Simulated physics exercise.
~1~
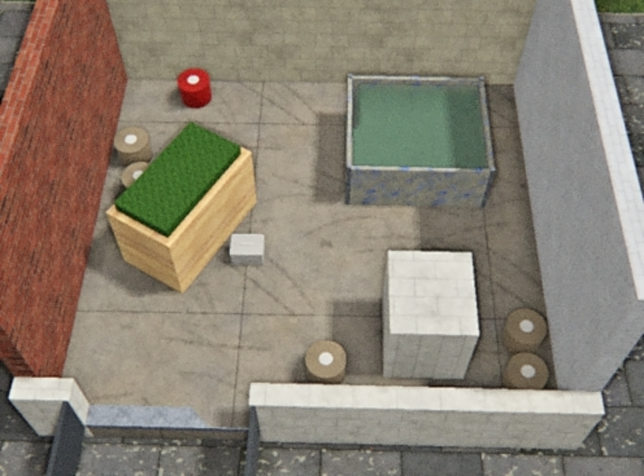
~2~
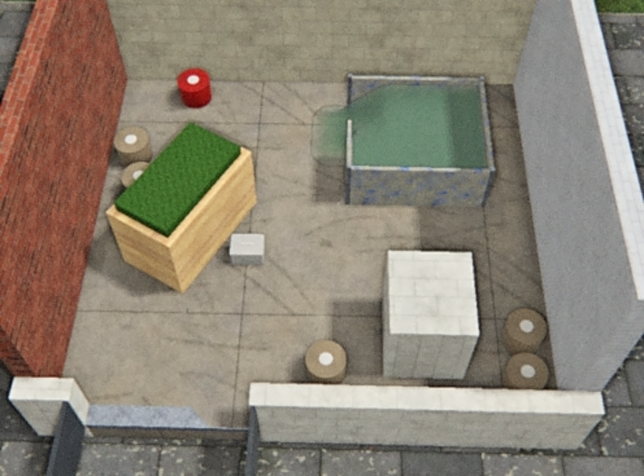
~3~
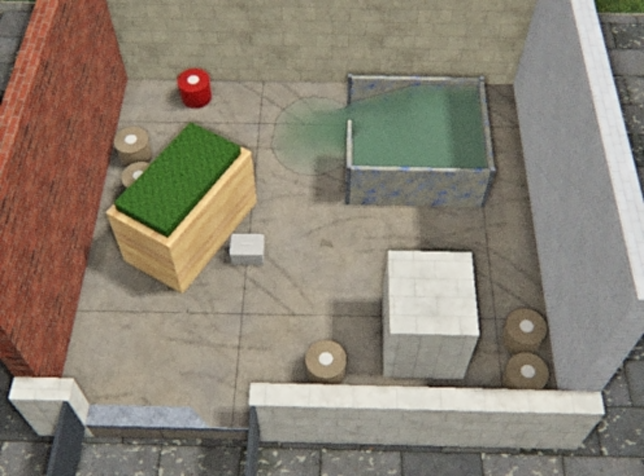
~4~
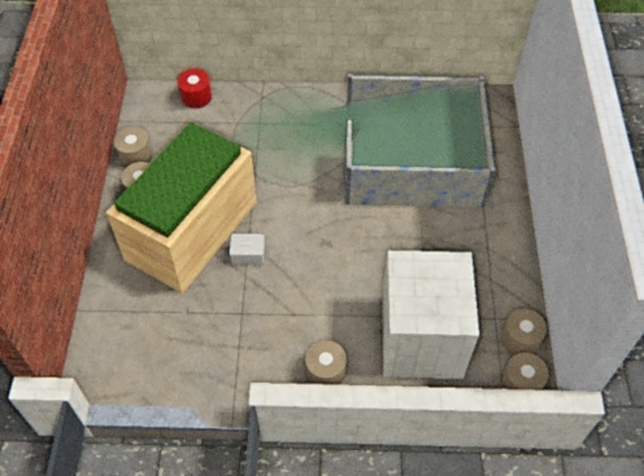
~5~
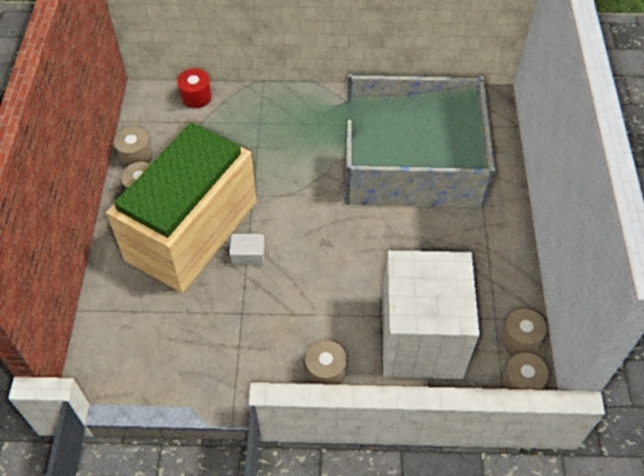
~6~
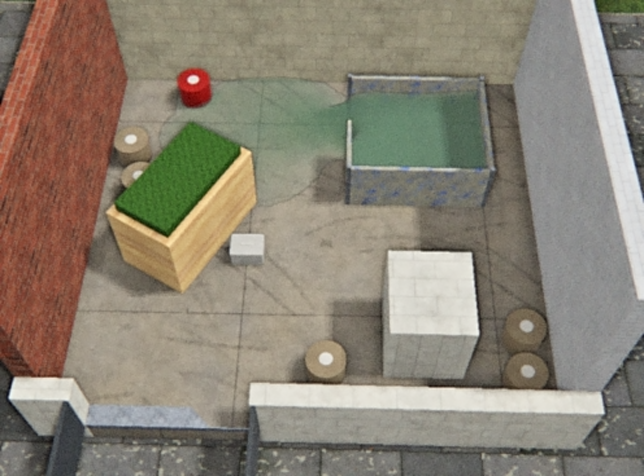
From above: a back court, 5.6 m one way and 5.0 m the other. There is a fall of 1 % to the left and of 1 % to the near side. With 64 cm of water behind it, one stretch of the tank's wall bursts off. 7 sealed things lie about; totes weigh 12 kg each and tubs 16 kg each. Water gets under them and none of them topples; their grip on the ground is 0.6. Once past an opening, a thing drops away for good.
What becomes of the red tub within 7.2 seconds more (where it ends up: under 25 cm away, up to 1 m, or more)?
My guess: The red tub ends up over a metre off.
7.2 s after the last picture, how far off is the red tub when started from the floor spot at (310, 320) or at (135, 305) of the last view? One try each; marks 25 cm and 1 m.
From the first place it is barely disturbed; from the second it is barely disturbed.
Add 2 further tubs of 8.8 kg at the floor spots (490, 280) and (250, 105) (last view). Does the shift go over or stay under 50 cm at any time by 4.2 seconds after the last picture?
First not far enough, second far enough.
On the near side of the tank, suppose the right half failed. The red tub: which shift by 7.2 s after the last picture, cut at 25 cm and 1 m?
Well, the red tub basically stays there then.
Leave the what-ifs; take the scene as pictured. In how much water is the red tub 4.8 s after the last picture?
Somewhere close to 18 cm.
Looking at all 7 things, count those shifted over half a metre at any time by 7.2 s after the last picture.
I get 2.
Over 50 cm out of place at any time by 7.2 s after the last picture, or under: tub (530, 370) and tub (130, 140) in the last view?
First one stayed inside, second one went too far.
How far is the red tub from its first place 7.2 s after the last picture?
Roughly 150 centimetres.
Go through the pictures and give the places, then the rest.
In the first frame, the red tub at (194, 80) rests on the ground; 2.5 m2 under water; 0 of 7 have shifted.
In the second frame, the red tub at (194, 80) rests on the ground; 3.0 m2 under water; 0 of 7 have shifted.
In the third frame, the red tub at (194, 80), on the bottom; water covers 3.7 m2; 0 of 7 have shifted.
In the fourth frame, the red tub at (194, 80) rests on the ground; 4.7 m2 under water; 0 of 7 have shifted.
In the fifth frame, the red tub at (194, 80) rests on the ground; 5.8 m2 under water; 0 of 7 have shifted.
In the sixth frame, the red tub at (194, 80), on the bottom; water covers 6.7 m2; 0 of 7 have shifted.
Then, 0.9 s after the last picture the red tub is near (132, 82), 0.8 m from its start, afloat; 0 of 7 are out; 2 afloat.
Then, 2.8 s after the last picture the red tub is near (201, 108), 0.6 m from its start, afloat; 0 of 7 are out; 3 afloat.
Then, 4.8 s after the last picture the red tub is near (163, 101), 0.6 m from its start, afloat; 0 of 7 are out; 3 afloat.
Then, 7.2 s after the last picture the red tub is near (148, 162), 1.6 m from its start, afloat; 0 of 7 are out; 3 afloat.
